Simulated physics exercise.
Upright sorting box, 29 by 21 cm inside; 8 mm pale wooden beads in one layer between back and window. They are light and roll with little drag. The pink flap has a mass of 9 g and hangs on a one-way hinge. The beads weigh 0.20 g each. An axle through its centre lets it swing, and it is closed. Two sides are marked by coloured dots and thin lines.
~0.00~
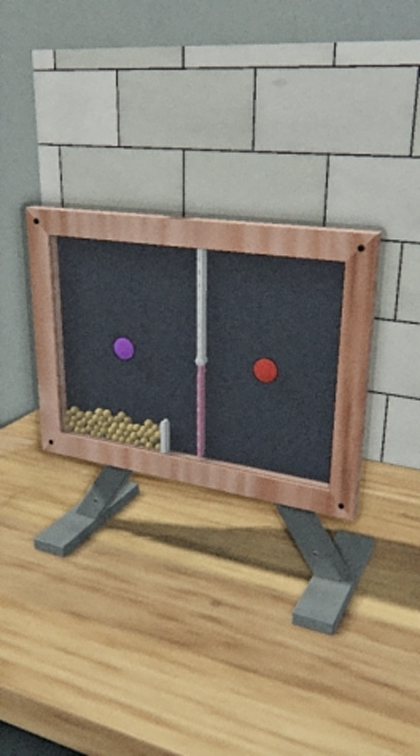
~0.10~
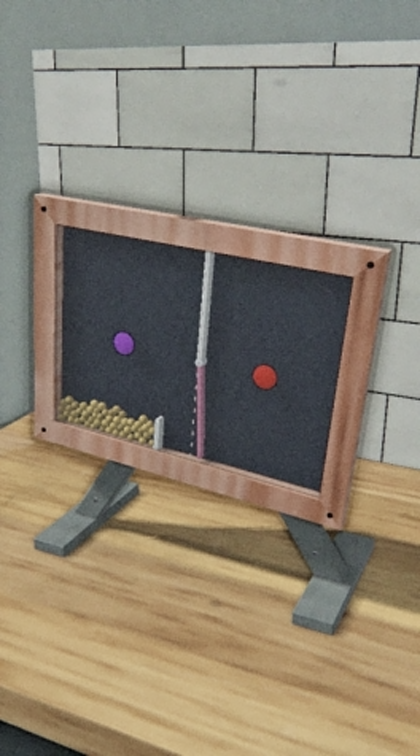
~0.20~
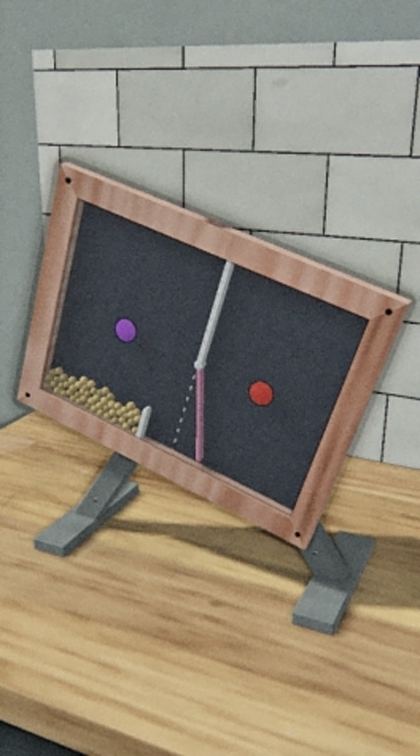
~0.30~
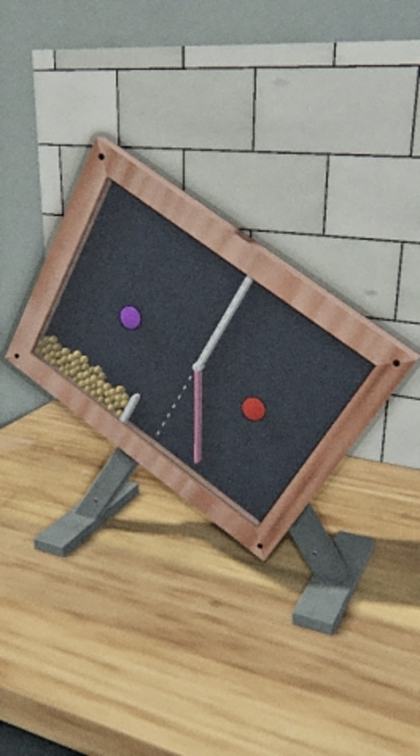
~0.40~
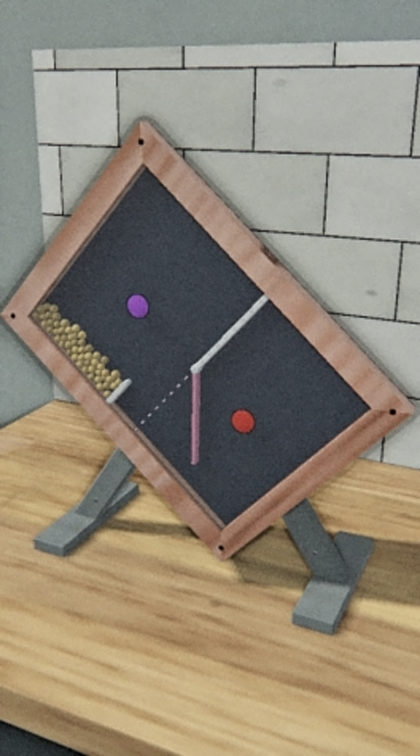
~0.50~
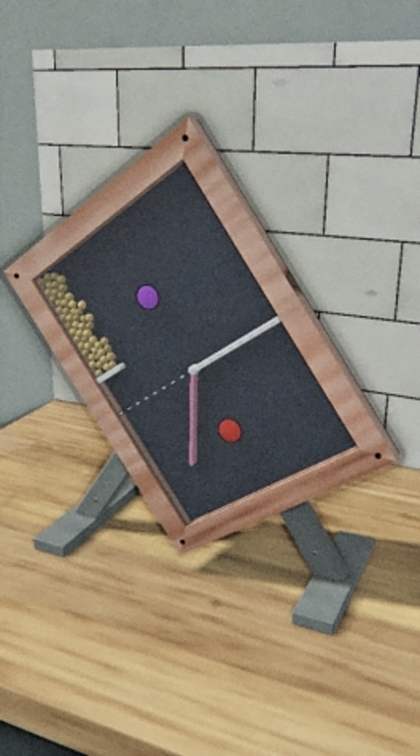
Wood-framed dark panel on grey feet turning steadily clockwise, gold beads staying heaped behind a short ledge while a pink flap hangs down.
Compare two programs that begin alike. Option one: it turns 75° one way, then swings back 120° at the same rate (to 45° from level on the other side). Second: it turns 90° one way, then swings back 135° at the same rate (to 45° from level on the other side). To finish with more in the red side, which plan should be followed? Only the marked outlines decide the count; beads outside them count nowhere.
The answer is the later-listed option.
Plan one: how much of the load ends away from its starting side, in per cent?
Something near 55 per cent end up elsewhere.
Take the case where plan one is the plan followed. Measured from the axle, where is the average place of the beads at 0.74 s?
Roughly 8 centimetres to the left and 2 centimetres above.
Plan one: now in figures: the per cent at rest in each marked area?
Red side 55, purple side 45.
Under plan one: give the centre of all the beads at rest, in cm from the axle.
Right: About 5 cm; below: About 8 cm.
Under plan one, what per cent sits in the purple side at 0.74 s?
That comes to some 85 percent of the load.
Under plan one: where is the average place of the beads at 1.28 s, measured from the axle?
About 2 cm right and 10 cm below.
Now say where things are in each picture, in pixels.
Level; about 50 beads; beads centred (112, 428); top one (122, 416); pink flap (201, 361); red (266, 371), purple (124, 349), in the first picture.
Turned 5° clockwise; beads centred (107, 420); top one (94, 404), in the second picture.
Turned 16° clockwise; beads centred (93, 399); top one (59, 371); wall ends (202, 360), (147, 410), in the third picture.
Turned 29° clockwise; beads centred (83, 374); top one (53, 340); pink flap (199, 367), in the fourth picture.
Turned 42° clockwise; beads centred (79, 349); top one (47, 307), in the fifth picture.
Turned 54° clockwise; beads centred (79, 325); top one (55, 276); pink flap (194, 370); red (230, 431), purple (148, 297), in the sixth picture.
Plan one. At 0.74 s, it stands 75° clockwise; the beads' middle is 8 cm left of and 2 cm above the centre; red 15 %, purple 85 %; pink flap open 57°.
After 1.28 s, it stands 15° clockwise; the beads' middle is 2 cm right of and 10 cm below the centre; red 60 %, purple 40 %; pink flap open 9°.
After 1.83 s, it stands 45° anticlockwise; the beads' middle is 5 cm right of and 8 cm below the centre; red 55 %, purple 45 %; pink flap shut.
At rest by 2.4 s, it stands 45° anticlockwise; red 55 %, purple 45 %; pink flap shut.
Plan two would end with red 75 %, purple 25 %.
